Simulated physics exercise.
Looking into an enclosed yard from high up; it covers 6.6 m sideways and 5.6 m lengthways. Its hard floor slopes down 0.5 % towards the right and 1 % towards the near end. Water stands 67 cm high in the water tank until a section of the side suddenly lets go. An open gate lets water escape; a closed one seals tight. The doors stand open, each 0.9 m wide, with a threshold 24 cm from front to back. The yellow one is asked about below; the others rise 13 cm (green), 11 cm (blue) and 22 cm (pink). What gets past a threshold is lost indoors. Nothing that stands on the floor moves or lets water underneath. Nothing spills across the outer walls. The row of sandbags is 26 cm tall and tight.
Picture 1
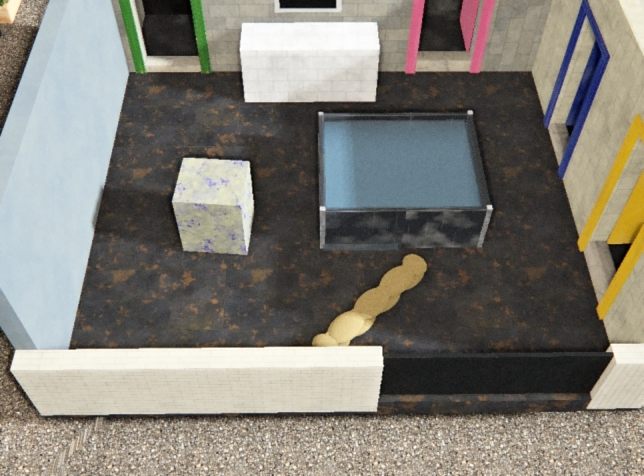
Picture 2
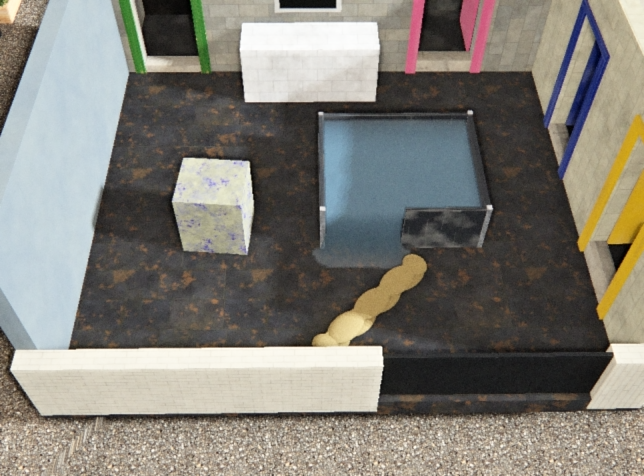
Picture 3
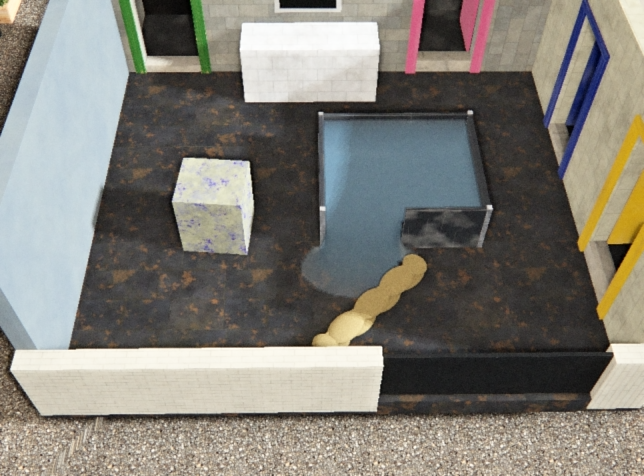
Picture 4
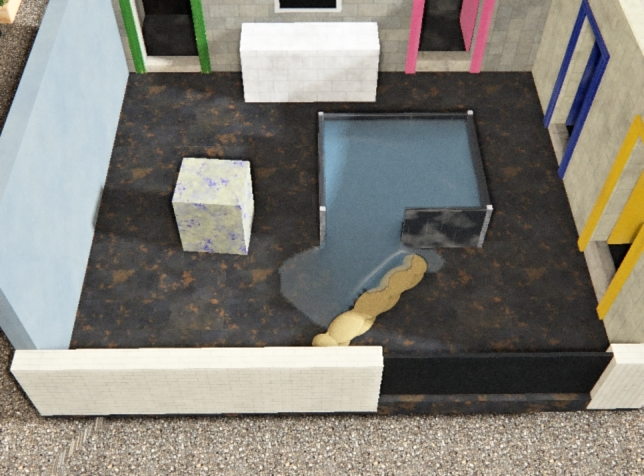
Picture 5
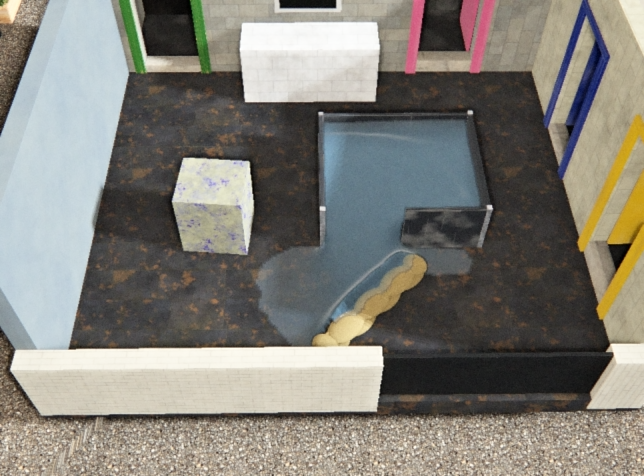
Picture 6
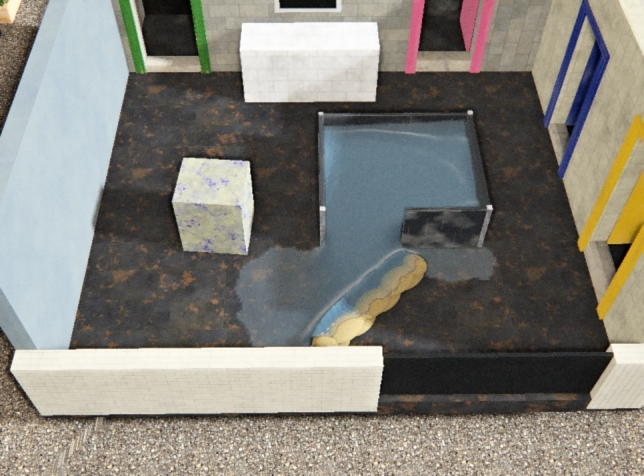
Water pours through a gap in the tank's front and spreads around the tan barrier.
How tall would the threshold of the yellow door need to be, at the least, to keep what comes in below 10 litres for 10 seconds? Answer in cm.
About 7.5 cm.
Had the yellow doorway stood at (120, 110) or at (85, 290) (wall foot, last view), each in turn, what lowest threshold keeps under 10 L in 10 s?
About 12.0 and 24 cm.
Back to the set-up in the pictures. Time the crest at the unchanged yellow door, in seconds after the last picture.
Around 4.0 s.
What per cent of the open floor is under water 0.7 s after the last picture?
Near 20 per cent is wet.
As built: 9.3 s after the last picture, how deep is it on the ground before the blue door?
Roughly 9.0 cm deep.
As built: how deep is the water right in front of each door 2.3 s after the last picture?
In cm: Green 0, blue 0, yellow 8, pink 0.
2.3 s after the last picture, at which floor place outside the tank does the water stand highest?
Around (68, 358).
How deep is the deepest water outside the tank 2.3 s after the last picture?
Up to some 37 cm.
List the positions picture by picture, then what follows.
The first picture shows still water, 67 cm deep, in the water tank at (400, 164); the yellow door at (616, 232) is dry.
In the second picture, the gap is at (364, 232), the front 0.3 m out at (335, 262); the back of the water tank holds 67 cm.
In the third picture, the gap is at (363, 234), the front 0.8 m out at (359, 293); the back of the water tank holds 67 cm.
In the fourth picture, water pours out at (363, 235) and has run 1.3 m, to (337, 325); about 13 cm deep outside, 66 cm at the back.
In the fifth picture, the front is at (303, 347), 1.6 m from the gap at (363, 235); 2.0 m2 of floor is wet, 61 cm left at the back.
In the sixth picture, the front is at a hidden place, 2.0 m from the gap at (363, 235); 2.6 m2 of floor is wet, 56 cm left at the back; 1.4 m in a straight line remain to the yellow door at (616, 232).
Then, 0.7 s after the last picture water covers 20 % of the floor, deepest (43 cm) near (377, 281); it has not reached the yellow door.
Then, 2.3 s after the last picture water covers 45 % of the floor, deepest (37 cm) near (68, 358); 8 cm at the yellow door, 0 litres in over its 24 cm threshold.
Then, 9.3 s after the last picture water covers 95 % of the floor, deepest (12 cm) near (240, 259); 5 cm at the yellow door, 0 litres in over its 24 cm threshold.
At the yellow door as built, the water peaked near 12 cm, 3.9 s after the last picture.
Run again over the same 10 s with other heights there, 17 litres in over 6.5 cm, 5 litres over 9 cm. The limit of 10 litres is kept from about 7.5 cm up.
